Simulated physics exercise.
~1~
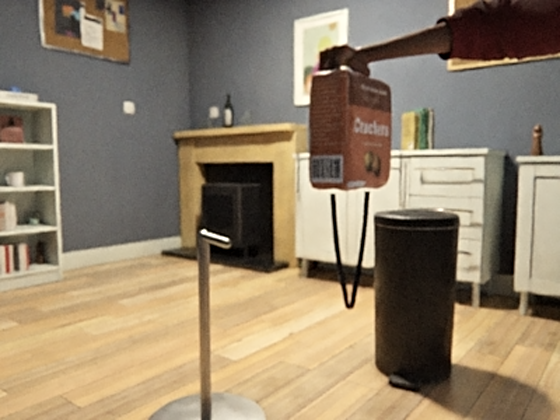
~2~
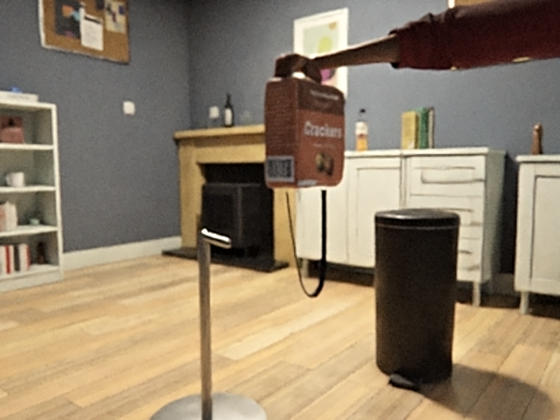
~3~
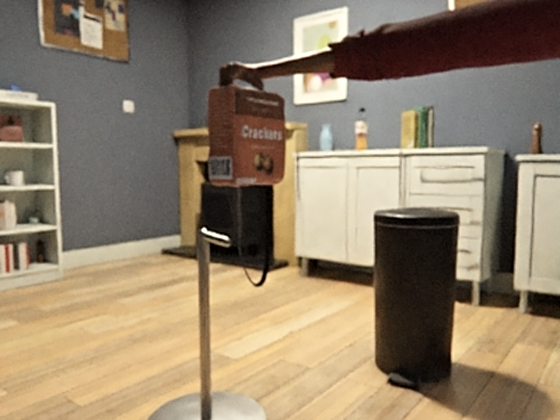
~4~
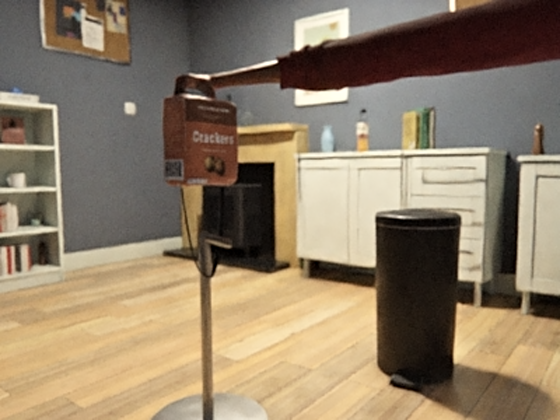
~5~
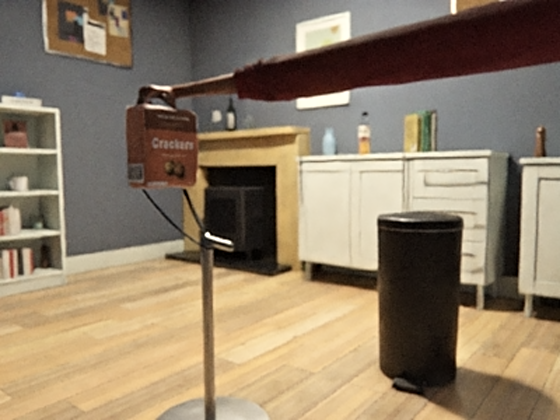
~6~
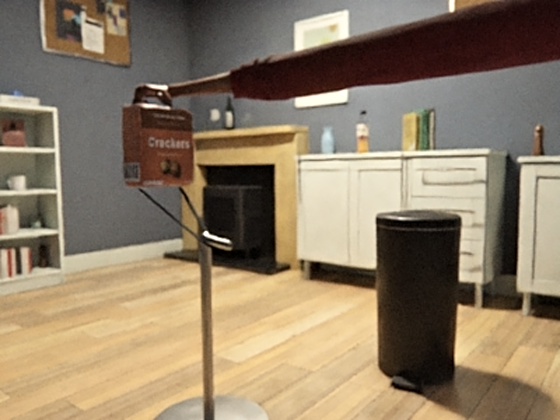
Red crackers box with a dangling dark loop moving left in a hand over a metal stand, its loop catching and pulling taut.
